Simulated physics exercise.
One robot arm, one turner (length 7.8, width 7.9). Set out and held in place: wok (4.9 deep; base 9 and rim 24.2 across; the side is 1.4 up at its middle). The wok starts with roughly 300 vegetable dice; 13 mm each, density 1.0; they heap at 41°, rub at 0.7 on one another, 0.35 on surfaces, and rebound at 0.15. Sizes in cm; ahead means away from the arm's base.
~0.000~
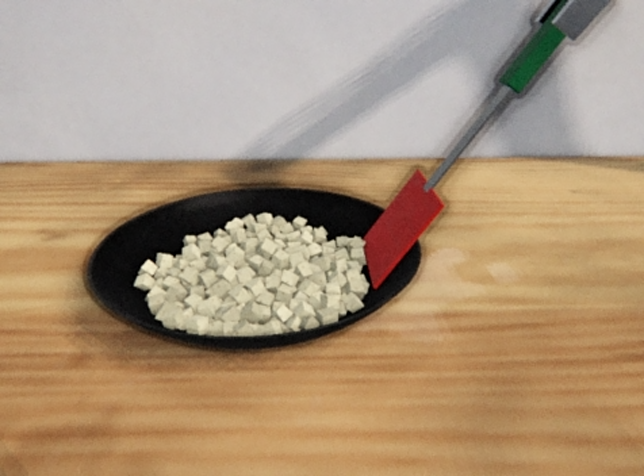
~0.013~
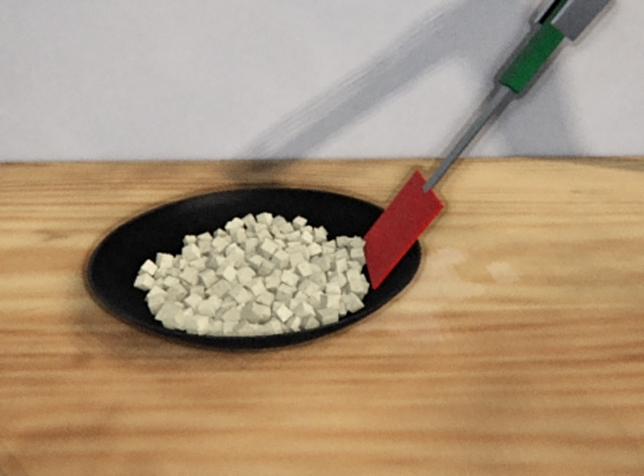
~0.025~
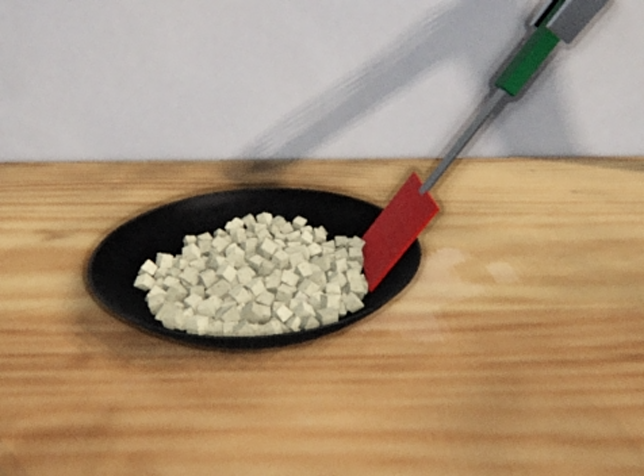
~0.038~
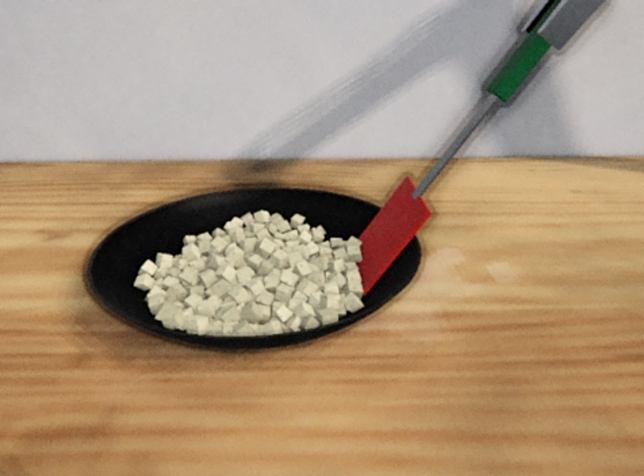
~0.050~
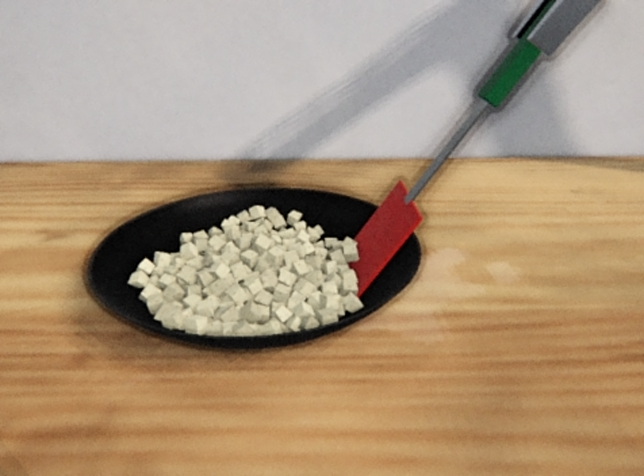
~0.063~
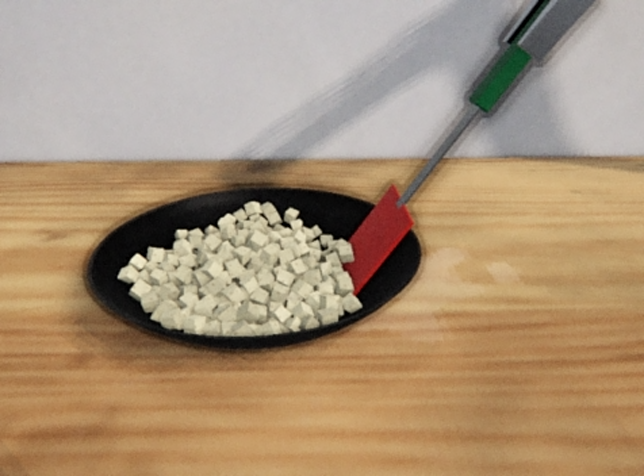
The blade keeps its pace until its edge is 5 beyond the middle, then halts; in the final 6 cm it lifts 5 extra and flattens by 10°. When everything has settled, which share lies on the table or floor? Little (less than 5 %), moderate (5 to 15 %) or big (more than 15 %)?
On the table or floor the share is moderate, 5 to 15 %.
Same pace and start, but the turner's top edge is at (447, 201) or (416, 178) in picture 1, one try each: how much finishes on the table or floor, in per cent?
About 10 and 10 per cent.
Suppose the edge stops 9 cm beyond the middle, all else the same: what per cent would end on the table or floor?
Then about 55 per cent.
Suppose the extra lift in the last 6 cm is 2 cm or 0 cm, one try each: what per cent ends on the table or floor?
Some 25 and 30 per cent.
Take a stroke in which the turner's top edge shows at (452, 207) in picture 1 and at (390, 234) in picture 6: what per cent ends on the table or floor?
Some 25 per cent.
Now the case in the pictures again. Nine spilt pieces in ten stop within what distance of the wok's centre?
Roughly 20 cm.
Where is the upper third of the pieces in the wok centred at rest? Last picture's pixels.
Near (158, 242).
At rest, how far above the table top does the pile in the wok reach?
Roughly 7.0 cm.
After 0.16 s, sloping 56°, highest piece 6 above the table; 302 in the wok, 1 on the blade or in flight.
After 0.25 s, sloping 51°, highest piece 7 above the table; 285 in the wok, 18 on the blade or in flight.
After 0.49 s, sloping 46°, highest piece 7 above the table; 273 in the wok, 28 on the table or floor, 2 on the blade or in flight.
After 1.54 s, sloping 46°, highest piece 7 above the table; 273 in the wok, 30 on the table or floor.
At rest, 273 in the wok, 30 on the table or floor. That is 10 % on the table or floor.
